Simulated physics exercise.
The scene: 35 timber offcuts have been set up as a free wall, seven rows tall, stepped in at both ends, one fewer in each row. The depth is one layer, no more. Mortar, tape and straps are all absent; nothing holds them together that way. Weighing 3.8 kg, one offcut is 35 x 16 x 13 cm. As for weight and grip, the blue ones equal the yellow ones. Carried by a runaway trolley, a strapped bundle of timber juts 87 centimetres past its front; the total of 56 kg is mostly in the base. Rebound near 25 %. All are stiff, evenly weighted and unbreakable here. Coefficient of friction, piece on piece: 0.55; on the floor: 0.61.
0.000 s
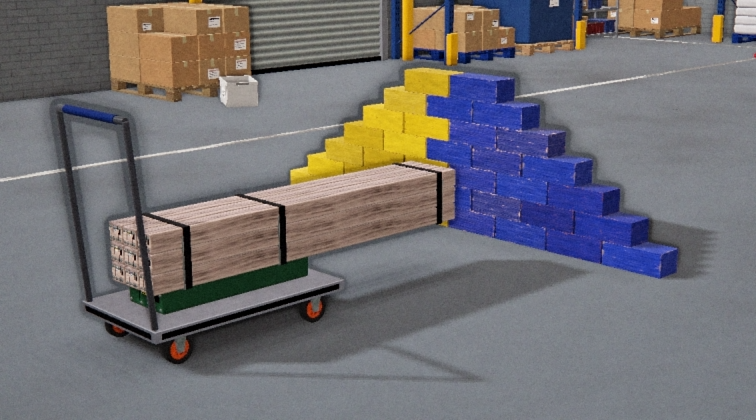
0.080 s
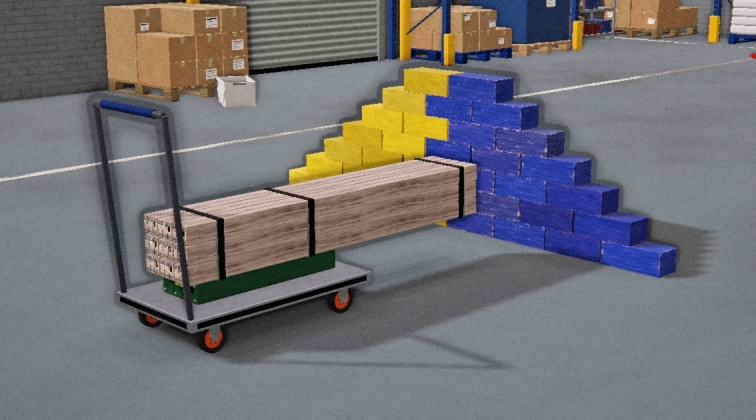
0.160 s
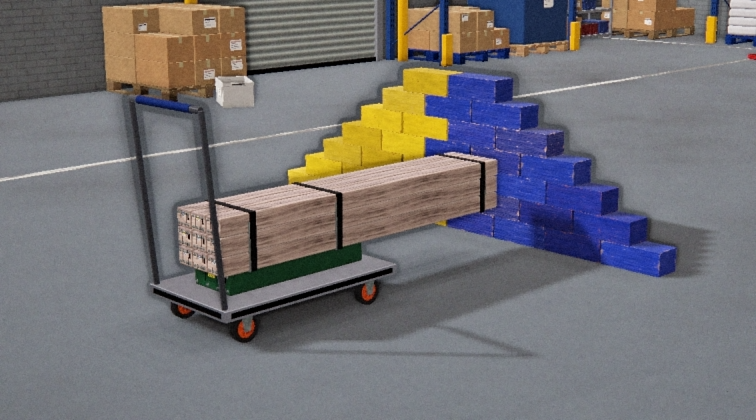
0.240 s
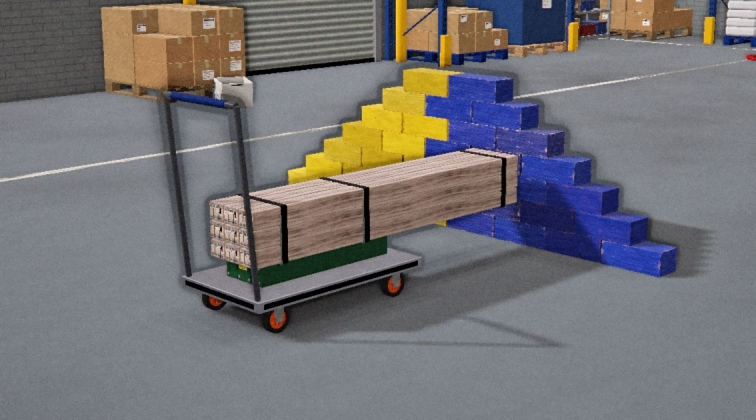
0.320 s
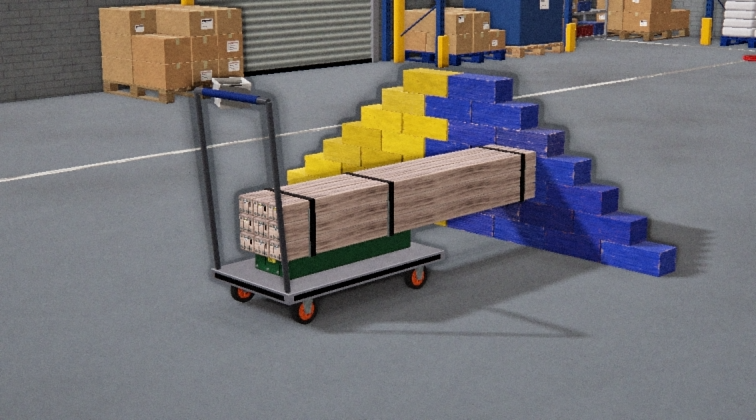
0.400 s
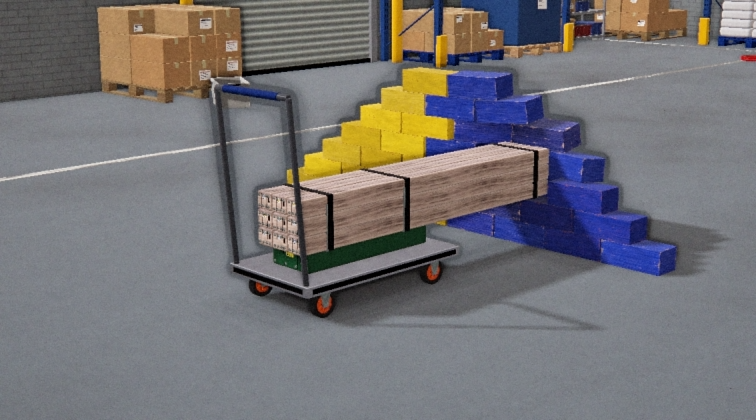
A flat trolley with a blue-gripped handle and orange wheels rolls rightward across a grey warehouse floor, seen from slightly above, carrying long, black-strapped pale timber on a green block. Ahead stands a stepped wall of blocks, yellow left and blue right, with cartons and a shutter behind. As the camera shifts slightly, the load's front end reaches the wall and pushes in, and some blocks shift and lean a little.
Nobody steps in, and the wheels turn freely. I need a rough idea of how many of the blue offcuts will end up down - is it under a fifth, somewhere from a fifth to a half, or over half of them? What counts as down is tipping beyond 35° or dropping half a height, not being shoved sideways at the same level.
I'd say over half of them.
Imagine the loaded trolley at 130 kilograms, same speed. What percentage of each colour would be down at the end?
In that case blue comes to 60 and yellow to 20 percent.
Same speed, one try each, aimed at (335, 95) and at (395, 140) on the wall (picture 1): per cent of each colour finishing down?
You'd get blue at 0 followed by 30, and yellow at 20 followed by 50 percent.
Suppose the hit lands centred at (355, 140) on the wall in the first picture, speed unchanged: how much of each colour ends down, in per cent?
Blue 10 %, yellow 60 %.
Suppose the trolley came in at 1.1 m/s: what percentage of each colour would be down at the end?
Result - blue: 50%; yellow: 20%.
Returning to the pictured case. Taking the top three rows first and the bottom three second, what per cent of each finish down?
Of the top ones 90 percent, of the bottom ones 10 percent.
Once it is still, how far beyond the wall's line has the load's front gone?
I'd say around 100 cm, more or less.
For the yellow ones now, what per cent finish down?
For yellow, it's 20 per cent down at the end.
After 0.60 s, load 34 cm past the wall's line, still rolling; 3 of the 19 blue offcuts down (3 of 35 in all colours); top blue offcut leaning 12°; top yellow offcut leaning 6°.
After 0.94 s, load 67 cm past the wall's line, still rolling; 10 of the 19 blue offcuts down (13 of 35 in all colours); top blue offcut leaning 57°, 19 cm lower; top yellow offcut leaning 39°, 59 mm lower.
After 1.32 s, load 96 cm past the wall's line, still rolling; 10 of the 19 blue offcuts down (13 of 35 in all colours); top blue offcut on its side; top yellow offcut on its side.
At rest (2.6 s), load 98 cm past the wall's line, stopped; 11 of the 19 blue offcuts down (14 of 35 in all colours); top blue offcut leaning 36°, 66 cm lower; top yellow offcut on its side. That is 58 per cent. As the last picture would show them, middles, top blue offcut near (545, 185), top yellow offcut near (456, 179).
